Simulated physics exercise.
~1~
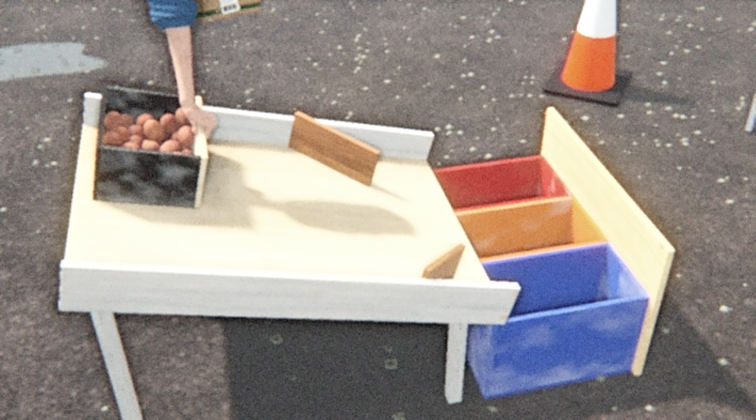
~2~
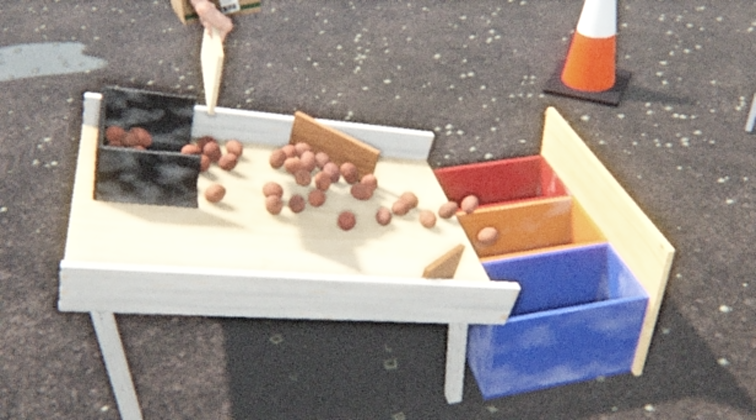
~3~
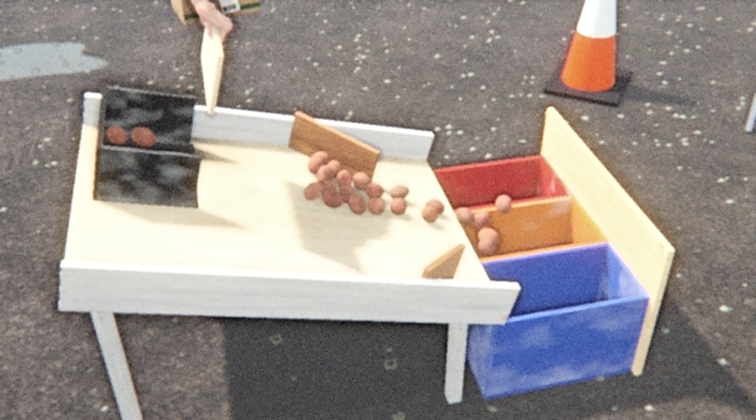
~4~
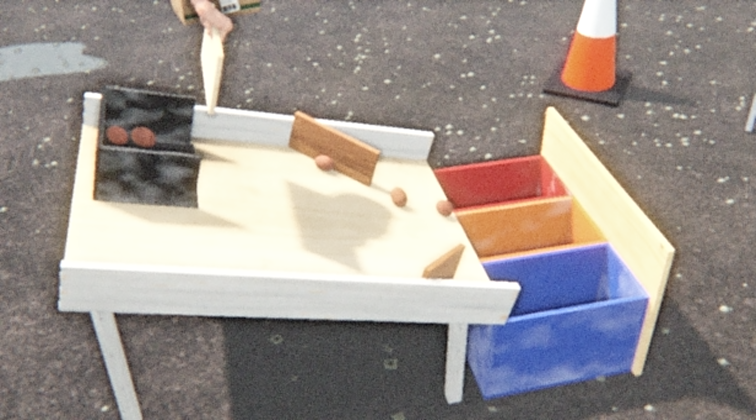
At first, a black box full of round red potatoes sits at the left end of a pale sloping table, with a hand at its side and red, orange and blue bins waiting at the right. The hand lifts the gate up, and the potatoes spill out and roll rightward across the surface. They gather along the upper angled board, then stream past it toward the low edge. Several drop into the orange bin as the cluster on the table thins. By the end, only a few potatoes remain on the slope, and two still sit in the box.
